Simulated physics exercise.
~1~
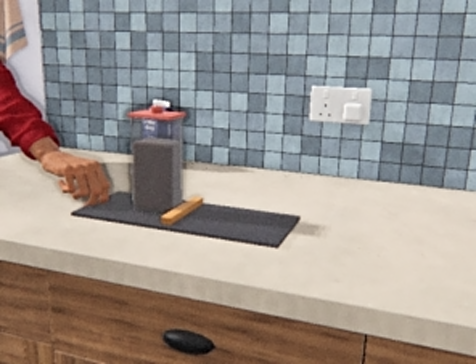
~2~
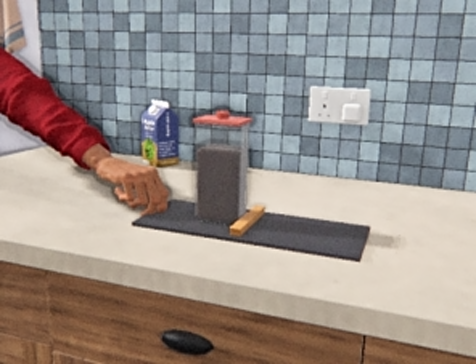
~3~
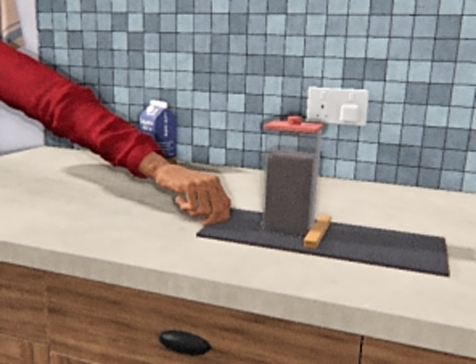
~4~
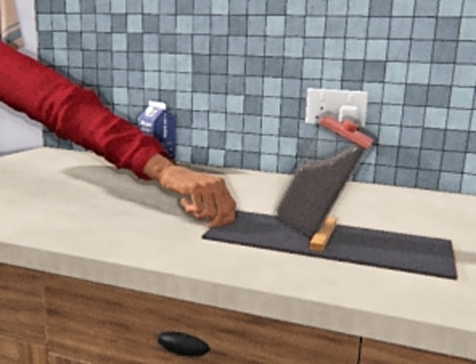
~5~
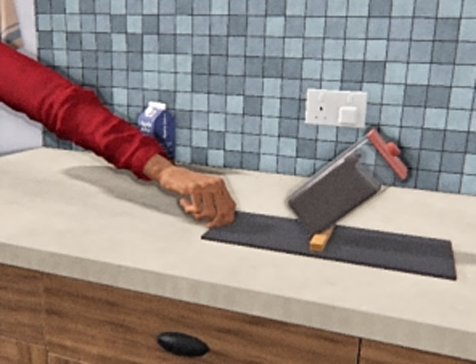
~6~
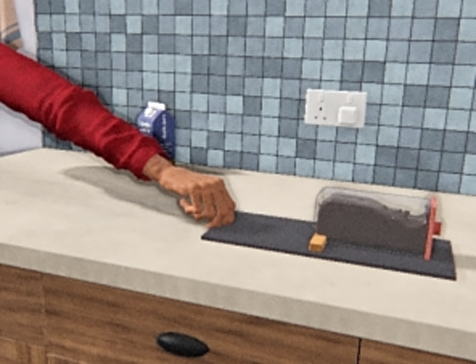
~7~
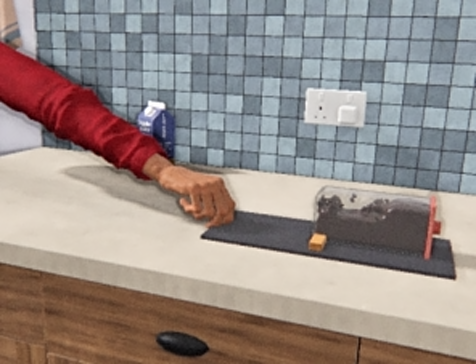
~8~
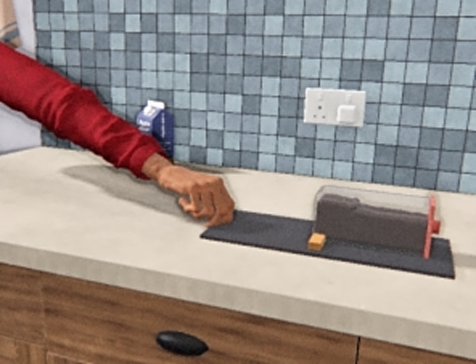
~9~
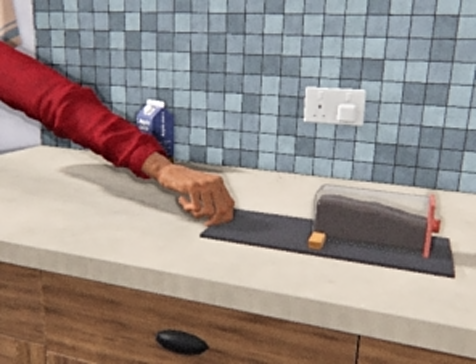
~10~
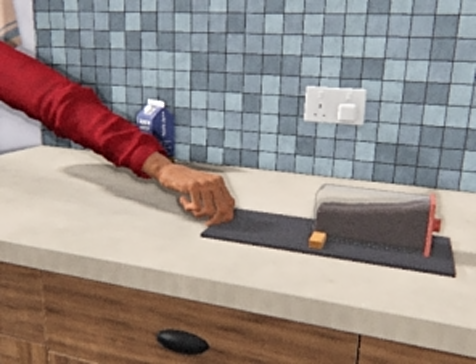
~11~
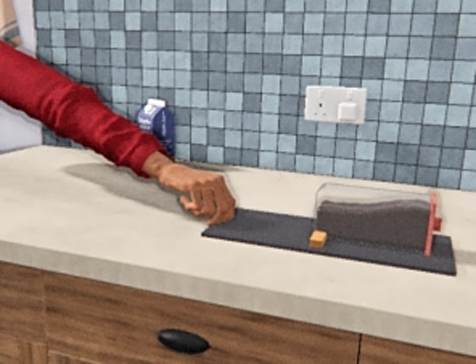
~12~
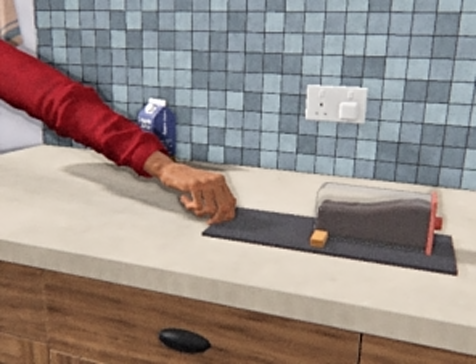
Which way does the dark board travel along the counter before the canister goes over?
The board slides to the right, with the hand at its left end moving along with it.
